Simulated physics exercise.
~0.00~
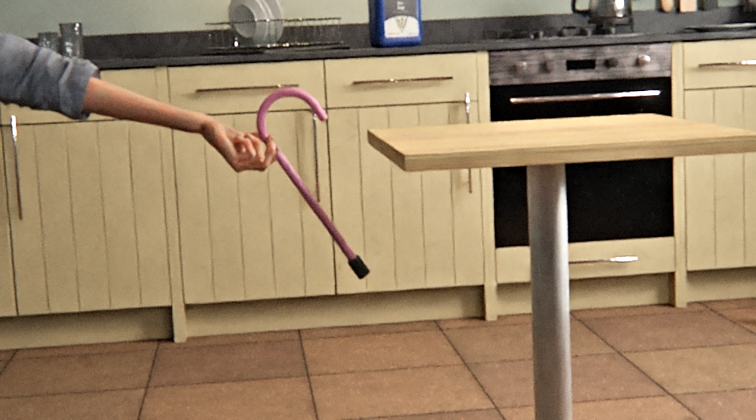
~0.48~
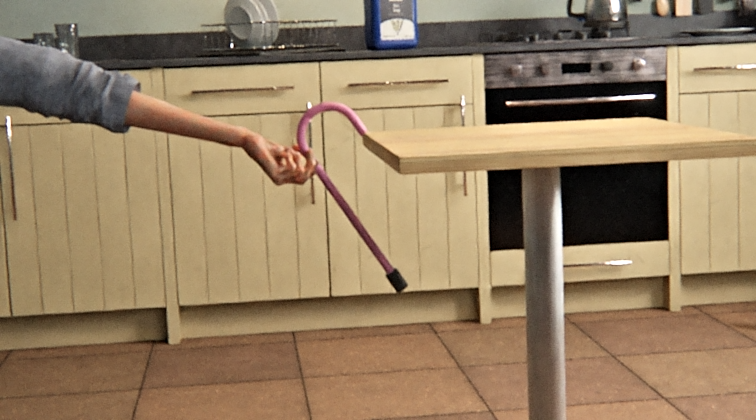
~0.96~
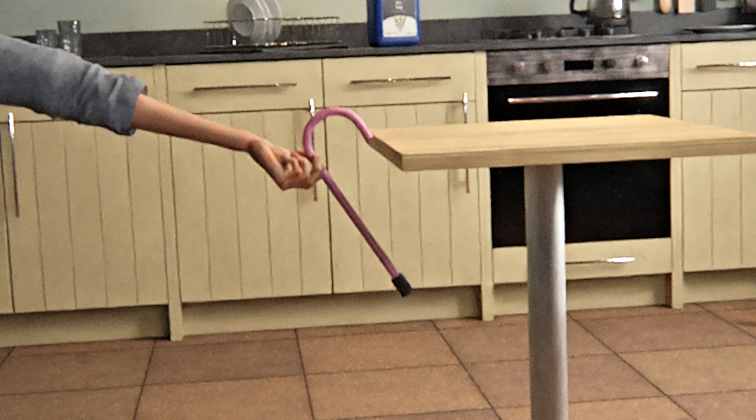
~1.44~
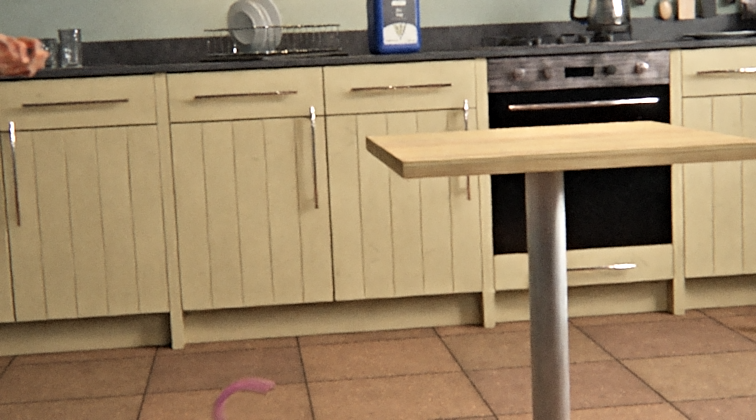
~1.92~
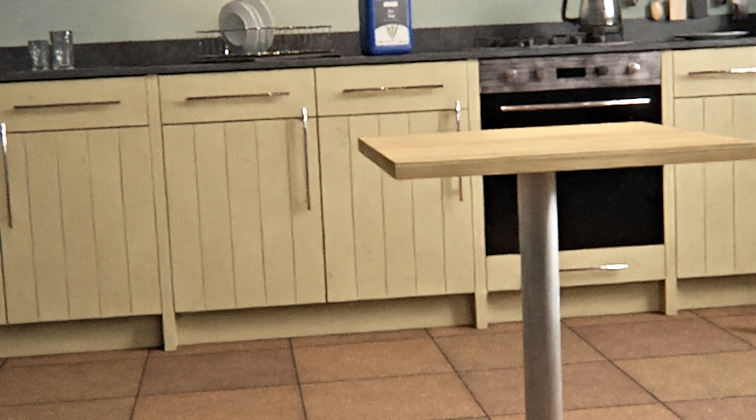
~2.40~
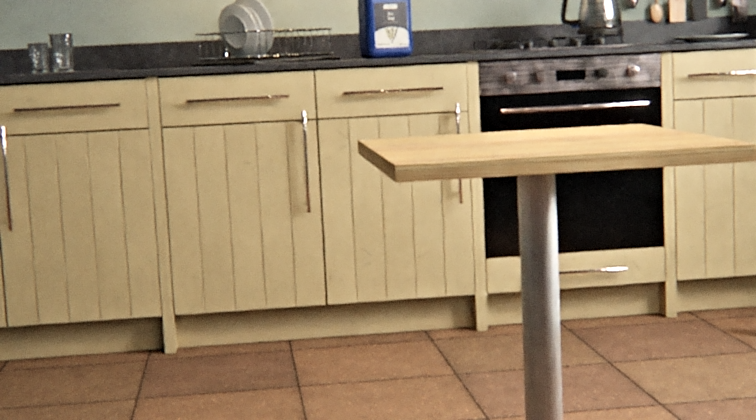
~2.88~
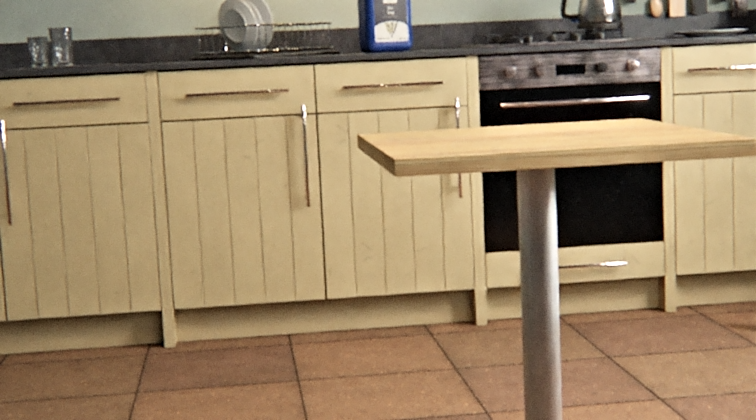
The footage shows a hand moving a pink cane rightward until its hooked handle meets the edge of a wooden table in a kitchen. The hand lets go and draws back as the cane drops past the edge to the floor and out of view, leaving the table standing alone.
